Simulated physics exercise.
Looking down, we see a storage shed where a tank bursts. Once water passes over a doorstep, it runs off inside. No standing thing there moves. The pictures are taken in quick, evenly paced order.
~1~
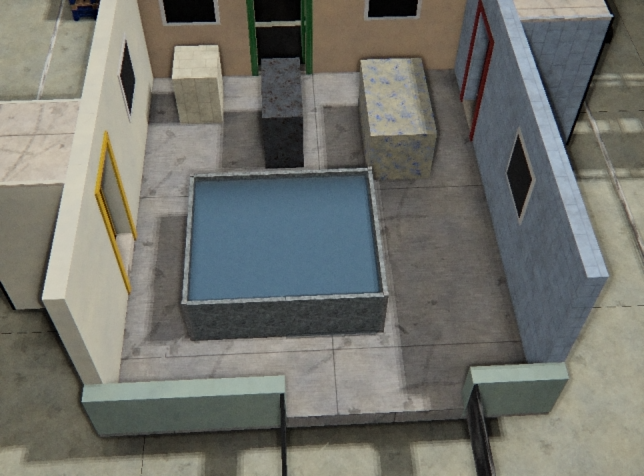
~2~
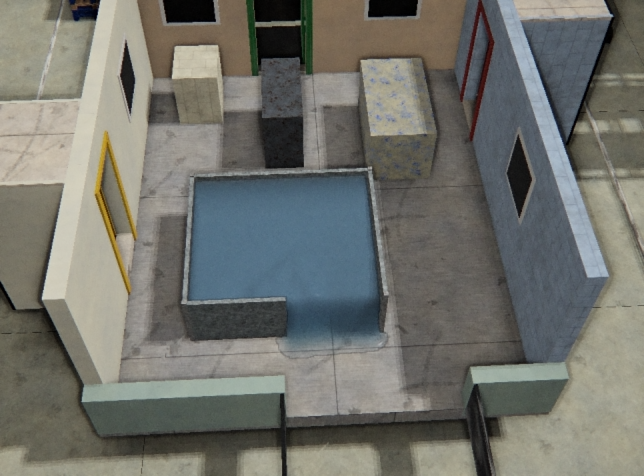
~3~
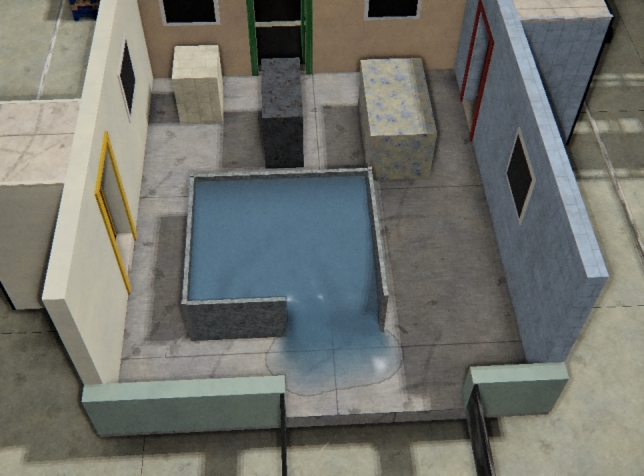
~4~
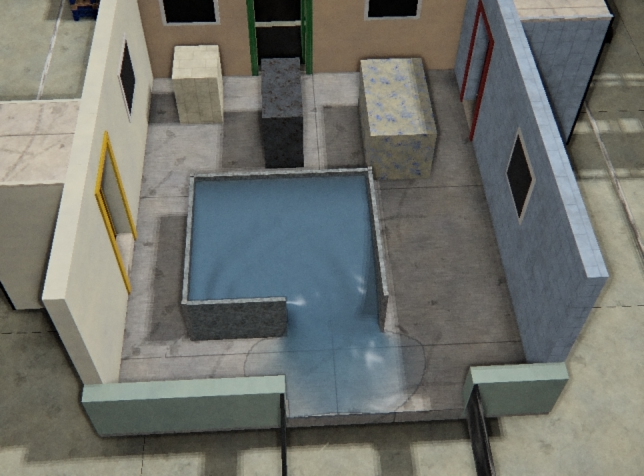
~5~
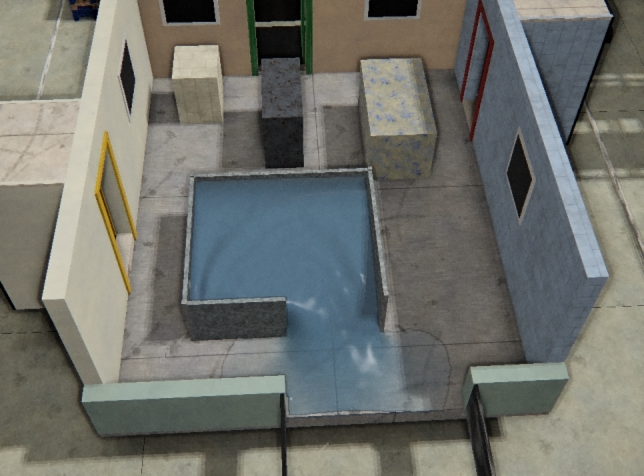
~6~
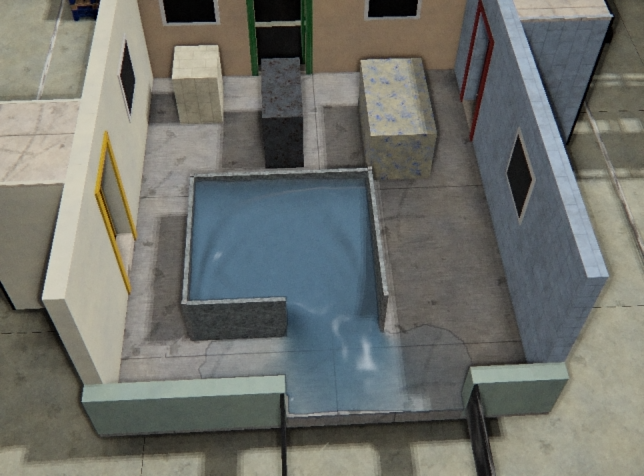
Water pours from a gap in the tank's front wall and spreads across the grey floor.
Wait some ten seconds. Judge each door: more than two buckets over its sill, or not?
Yellow door - two buckets or less; red door - two buckets or less; green door - two buckets or less.
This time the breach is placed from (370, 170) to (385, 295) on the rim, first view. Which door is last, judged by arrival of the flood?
Go with the door marked yellow.
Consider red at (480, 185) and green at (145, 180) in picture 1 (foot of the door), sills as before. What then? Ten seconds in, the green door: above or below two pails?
One by one: Green holds.
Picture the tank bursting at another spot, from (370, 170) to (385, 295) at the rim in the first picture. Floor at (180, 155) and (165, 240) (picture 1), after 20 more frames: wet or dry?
As listed: Dry, no water.
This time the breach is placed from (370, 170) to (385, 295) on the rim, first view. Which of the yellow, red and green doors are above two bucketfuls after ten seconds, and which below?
So the yellow one ends up below, the red one ends up above and the green one ends up above.
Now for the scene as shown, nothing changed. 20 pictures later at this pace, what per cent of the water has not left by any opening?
That works out to about 54 per cent.
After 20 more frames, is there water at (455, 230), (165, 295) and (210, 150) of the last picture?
Same order as asked: Drenched; drenched; dry as before.
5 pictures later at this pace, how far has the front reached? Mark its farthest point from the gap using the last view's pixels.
The front's farthest point is close to (116, 409).
A moment on, water covers 15 % of the floor; the yellow door not reached, the red door not reached, the green door not reached.
Next, water covers 20 % of the floor; the yellow door wet at the sill, nothing in, the red door not reached, the green door not reached.
Then, water covers 35 % of the floor; the yellow door wet at the sill, nothing in, the red door not reached, the green door not reached.
Later, water covers 45 % of the floor; the yellow door wet at the sill, nothing in, the red door not reached, the green door not reached.
In the end, water covers 60 % of the floor; the yellow door wet at the sill, nothing in, the red door wet at the sill, nothing in, the green door not reached.
